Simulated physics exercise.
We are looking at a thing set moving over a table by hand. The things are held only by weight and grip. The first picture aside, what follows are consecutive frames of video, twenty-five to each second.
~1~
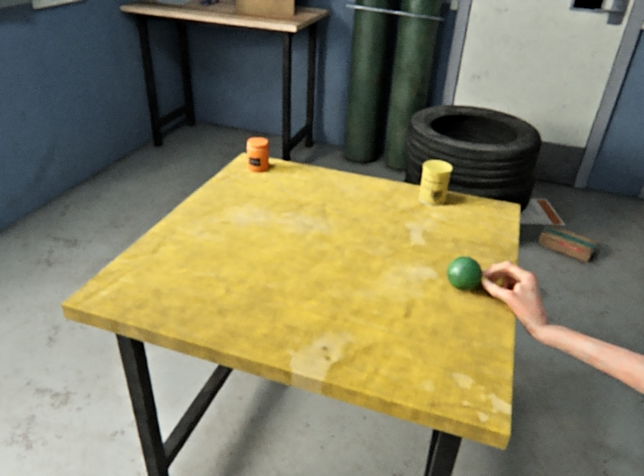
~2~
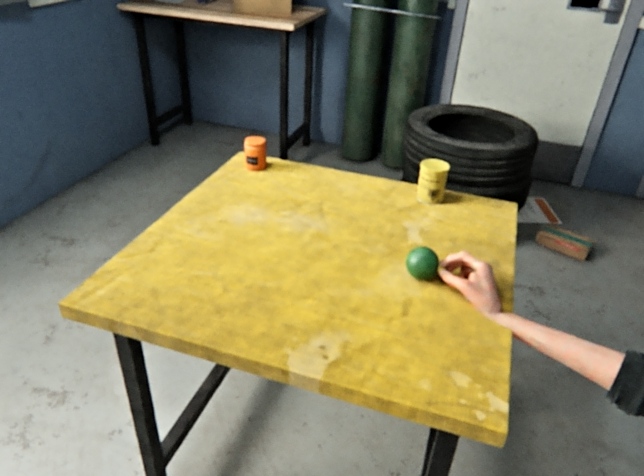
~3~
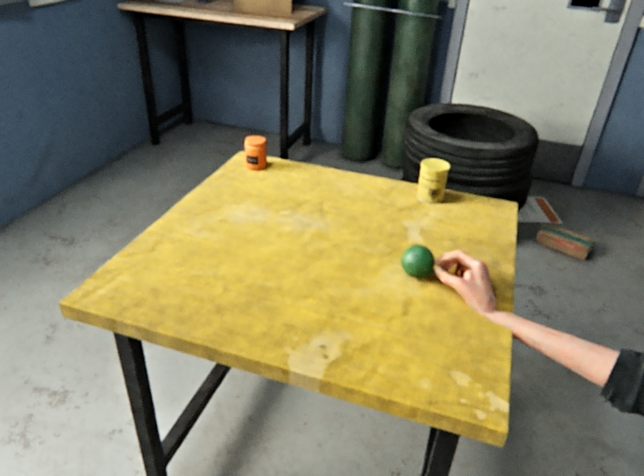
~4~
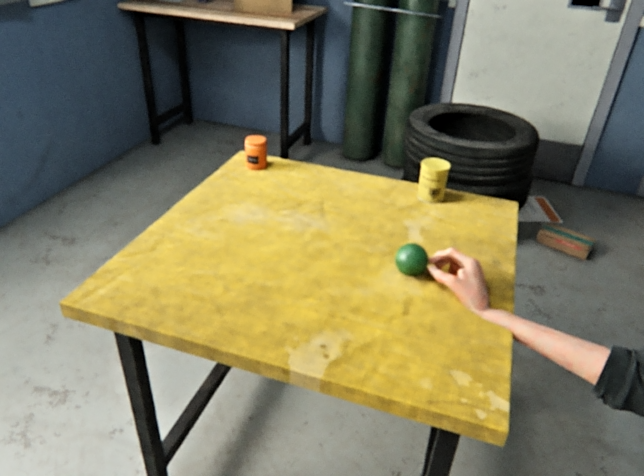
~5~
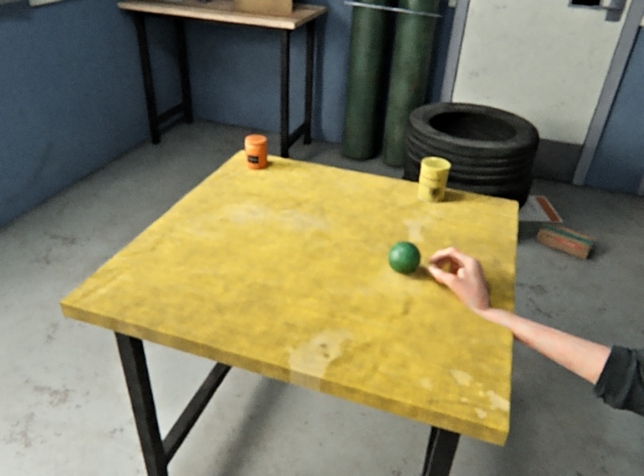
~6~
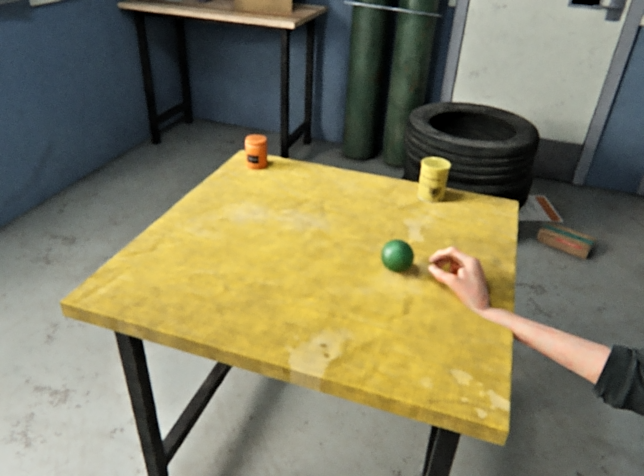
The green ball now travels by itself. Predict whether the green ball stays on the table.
It is on the table at the end.
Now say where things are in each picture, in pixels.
In the first picture, under the hand; green ball (465, 273).
In the second picture, under the hand; green ball (422, 263).
In the third picture, under the hand; green ball (418, 262).
In the fourth picture, green ball (412, 260).
In the fifth picture, green ball (404, 258) moved a little.
In the sixth picture, green ball (397, 256) moved a little.
Then, 0.20 s later than the last frame, green ball moved about its own width near (366, 249).
Then, 0.60 s later than the last frame, green ball moved well along near (322, 239).
When it is over, moved from the start, green ball. End places, in pixels of the last picture, green ball near (297, 234).
